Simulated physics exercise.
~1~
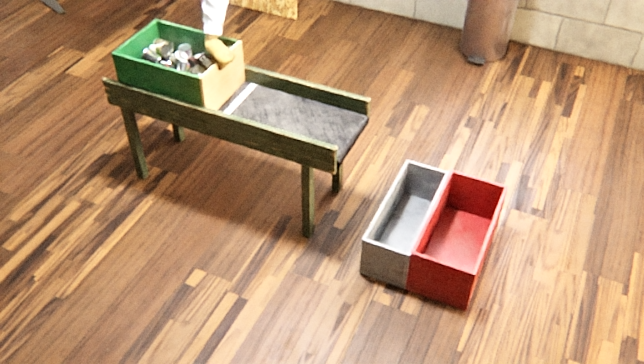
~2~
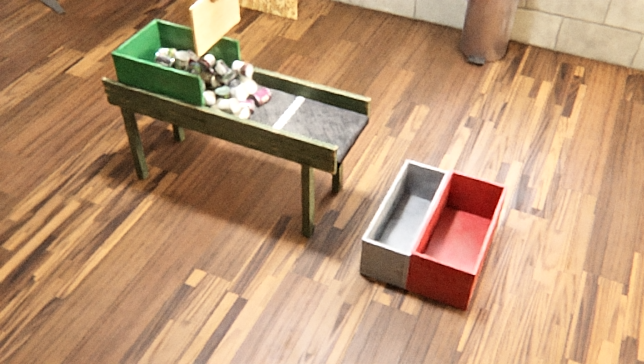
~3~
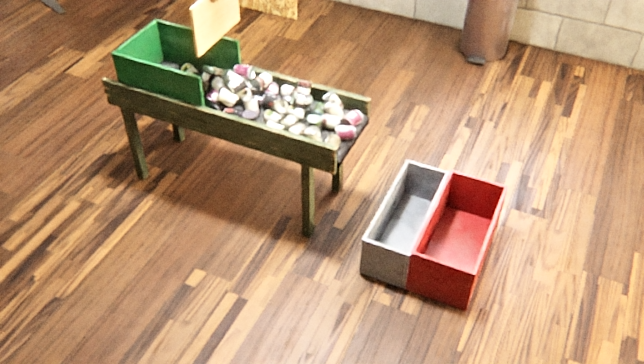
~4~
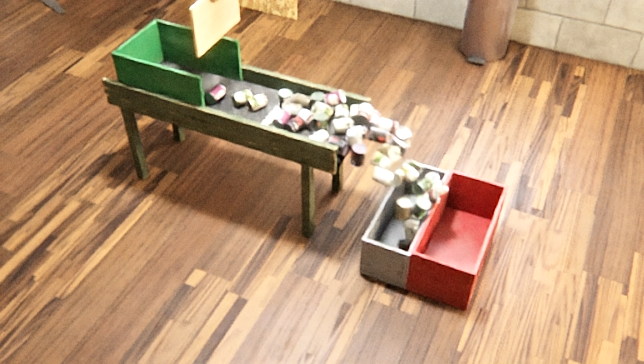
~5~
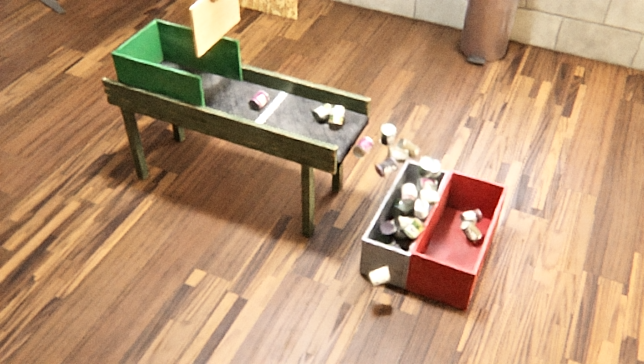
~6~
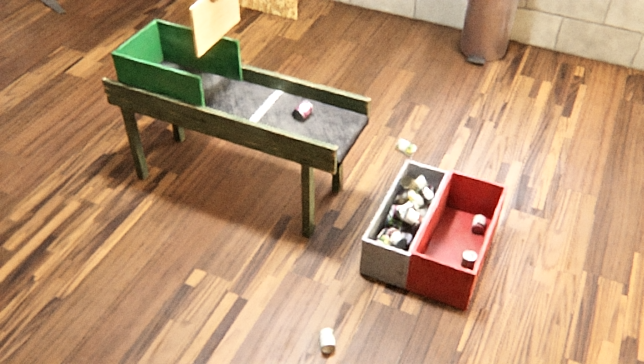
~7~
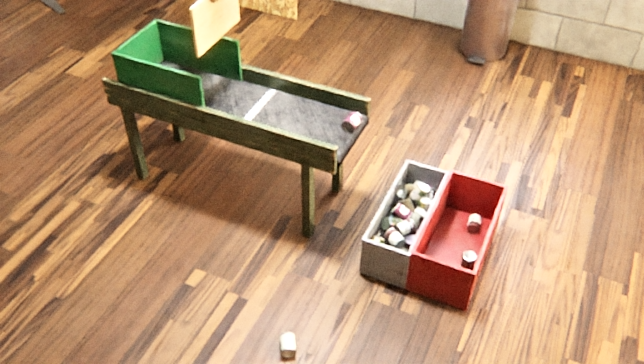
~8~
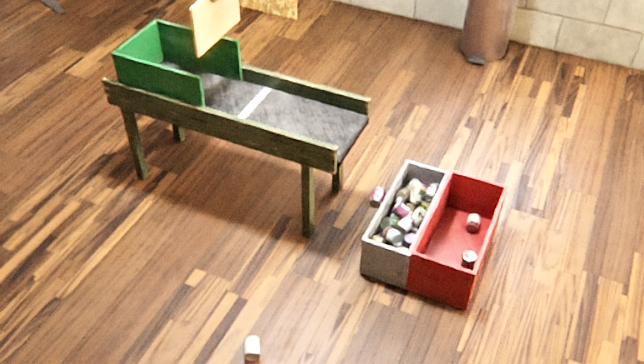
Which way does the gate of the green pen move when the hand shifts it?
The gate moves up, clearing the way for the tins to leave the green pen.
In the video, a hand lifts the gate of a green pen, and small tins spill along a belt and tumble off its end, most landing in the grey tote, two in the red tub, and a couple on the floor.
